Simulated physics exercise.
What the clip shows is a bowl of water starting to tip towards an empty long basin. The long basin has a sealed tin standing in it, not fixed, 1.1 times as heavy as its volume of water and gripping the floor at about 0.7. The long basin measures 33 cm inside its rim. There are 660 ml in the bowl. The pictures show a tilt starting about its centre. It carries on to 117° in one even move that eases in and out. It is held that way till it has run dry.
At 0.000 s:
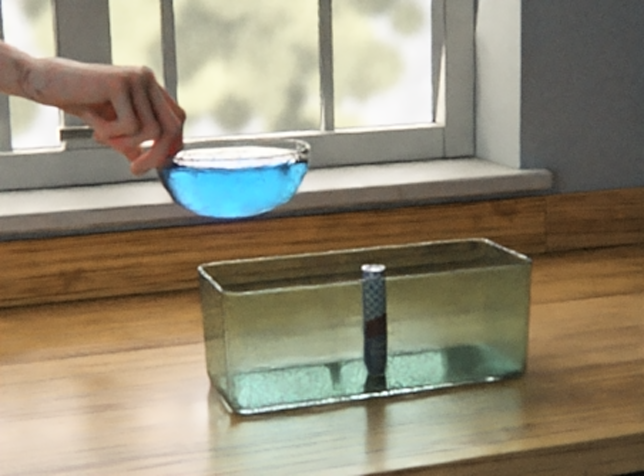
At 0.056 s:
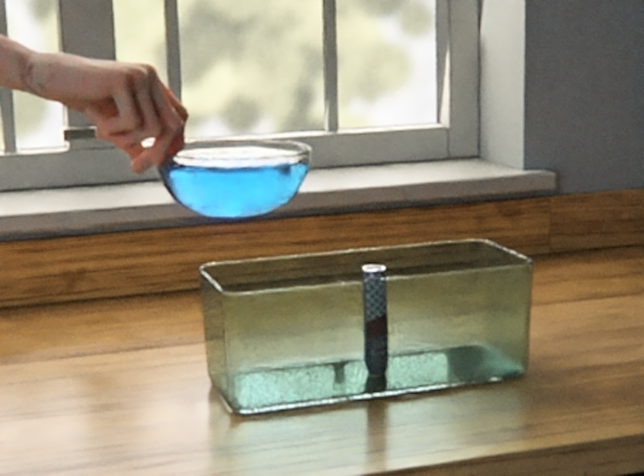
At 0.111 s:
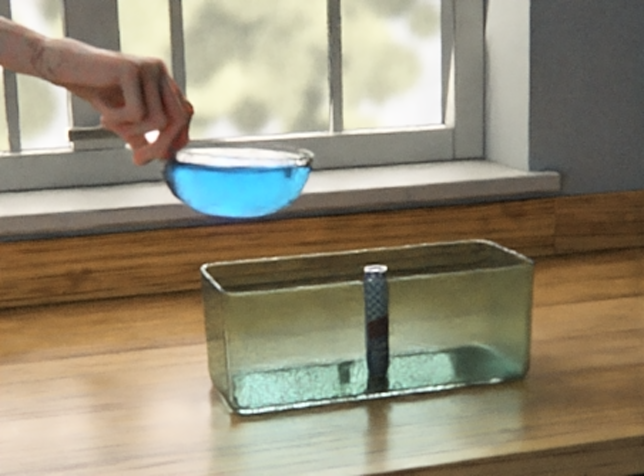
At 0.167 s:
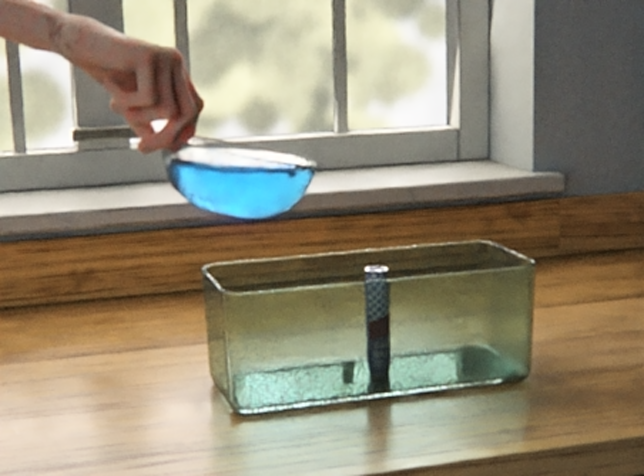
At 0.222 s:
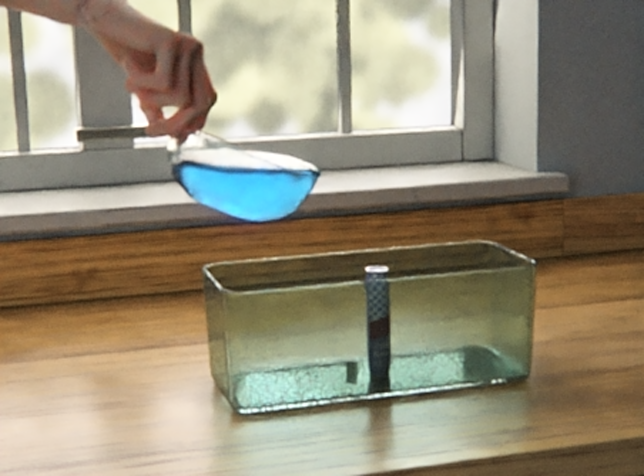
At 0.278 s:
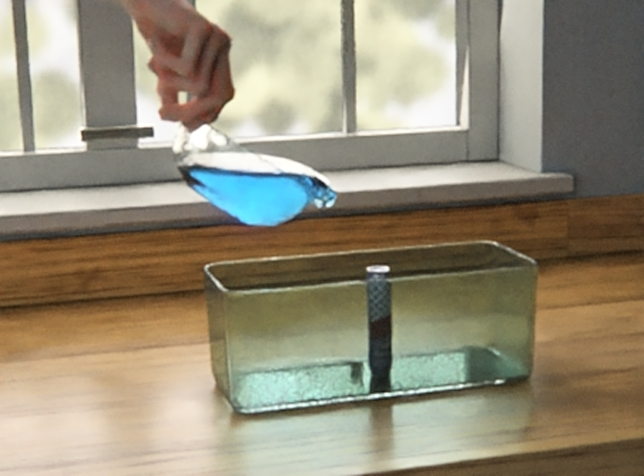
Hand tilting a clear bowl of blue water rightward above a long glass basin with a dark cylinder, water reaching the lip.
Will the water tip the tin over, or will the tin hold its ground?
It will tip.
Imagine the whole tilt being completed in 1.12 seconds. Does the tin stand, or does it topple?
The tin would overturn.
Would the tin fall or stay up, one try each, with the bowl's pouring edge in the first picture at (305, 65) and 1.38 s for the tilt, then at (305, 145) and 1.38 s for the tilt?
The tin stays vertical the first time and overturns the second time.
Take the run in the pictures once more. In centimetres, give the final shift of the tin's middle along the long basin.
The tin's middle ends up about 8.0 cm along the basin.
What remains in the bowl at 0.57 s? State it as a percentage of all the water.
I'd put it near 4 percent.
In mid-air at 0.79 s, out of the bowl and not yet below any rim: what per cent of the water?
Close to 1 per cent.
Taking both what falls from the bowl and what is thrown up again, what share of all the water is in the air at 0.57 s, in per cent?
Near 10 in a hundred.
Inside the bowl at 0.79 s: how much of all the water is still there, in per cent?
About 0 % is still there.
After 0.57 s the tilt is 100° and 4 per cent is still to pour; the tin leans 5°.
After 0.79 s the tilt is 117° and 0 per cent is still to pour; the tin leans 22°.
After 1.01 s the tilt is 117° and 0 per cent is still to pour; the tin lies on its side.
After 1.26 s the tilt is 117° and 0 per cent is still to pour; the tin lies on its side.
In the end the tin lies on its side.
